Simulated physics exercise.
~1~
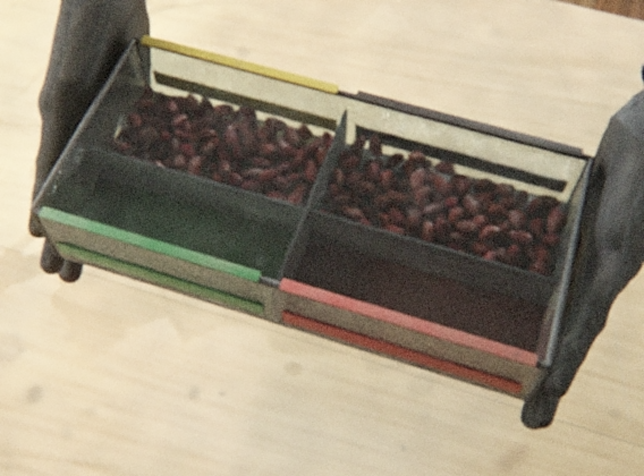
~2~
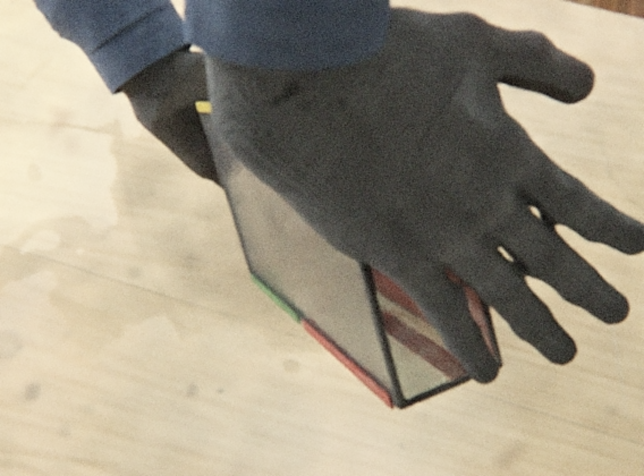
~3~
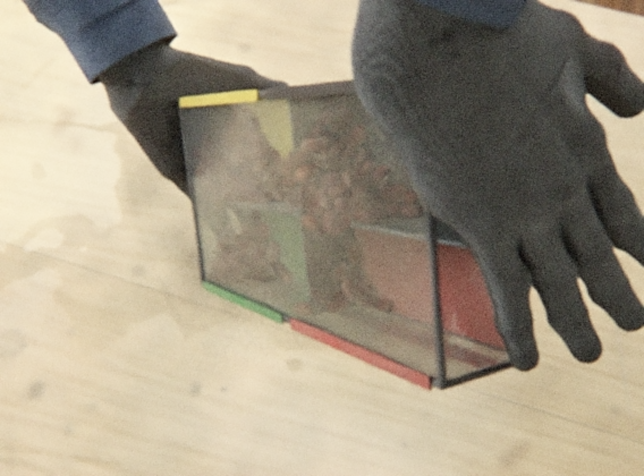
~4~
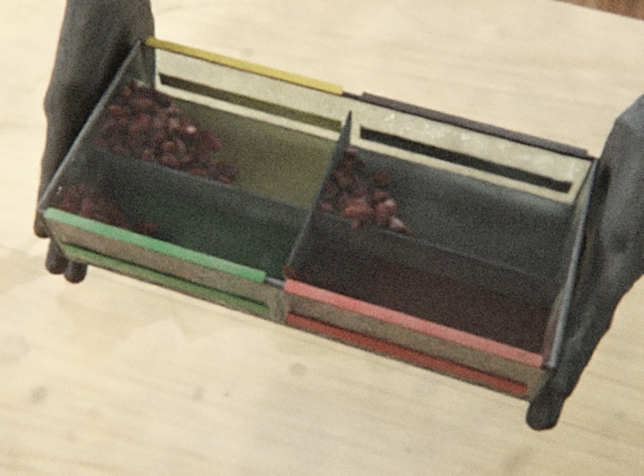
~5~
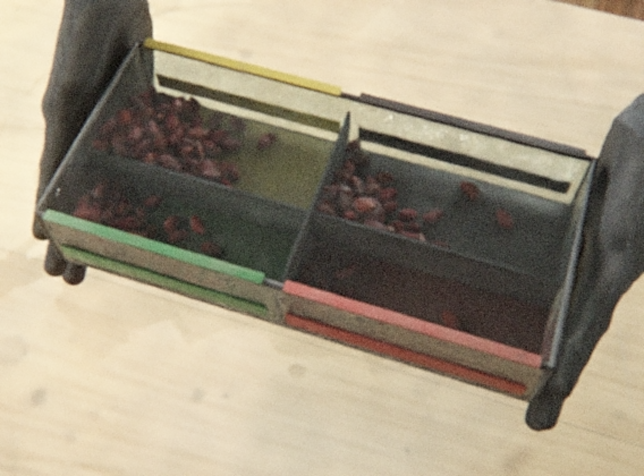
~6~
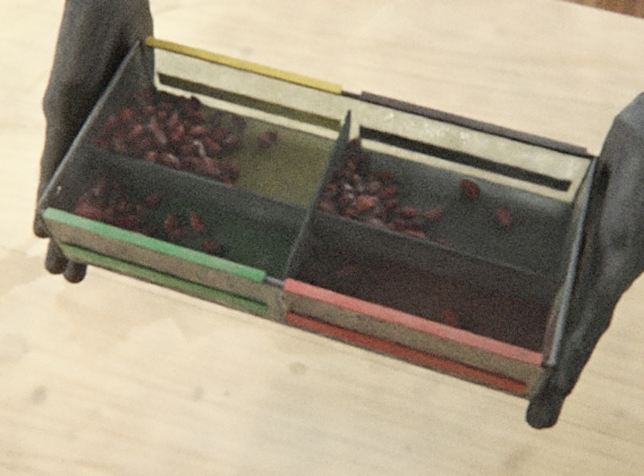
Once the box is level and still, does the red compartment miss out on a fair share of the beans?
Yes, the red compartment ends with only a very small share of the beans, while the yellow, green and black ones each hold a clearly larger share.
At the start, two dark-gloved hands hold a shallow box with a clear lid, its dark red kidney beans filling the two back compartments, marked yellow and black, while the green and red ones in front look empty. The hands tip the box steeply onto its side, one palm spread across its end. It then leans less steeply, and beans show heaped behind the clear lid. The hands bring it back level, and the beans spread a little. It ends still, with beans mostly toward the left in the yellow, black and green compartments, and very few in the red.
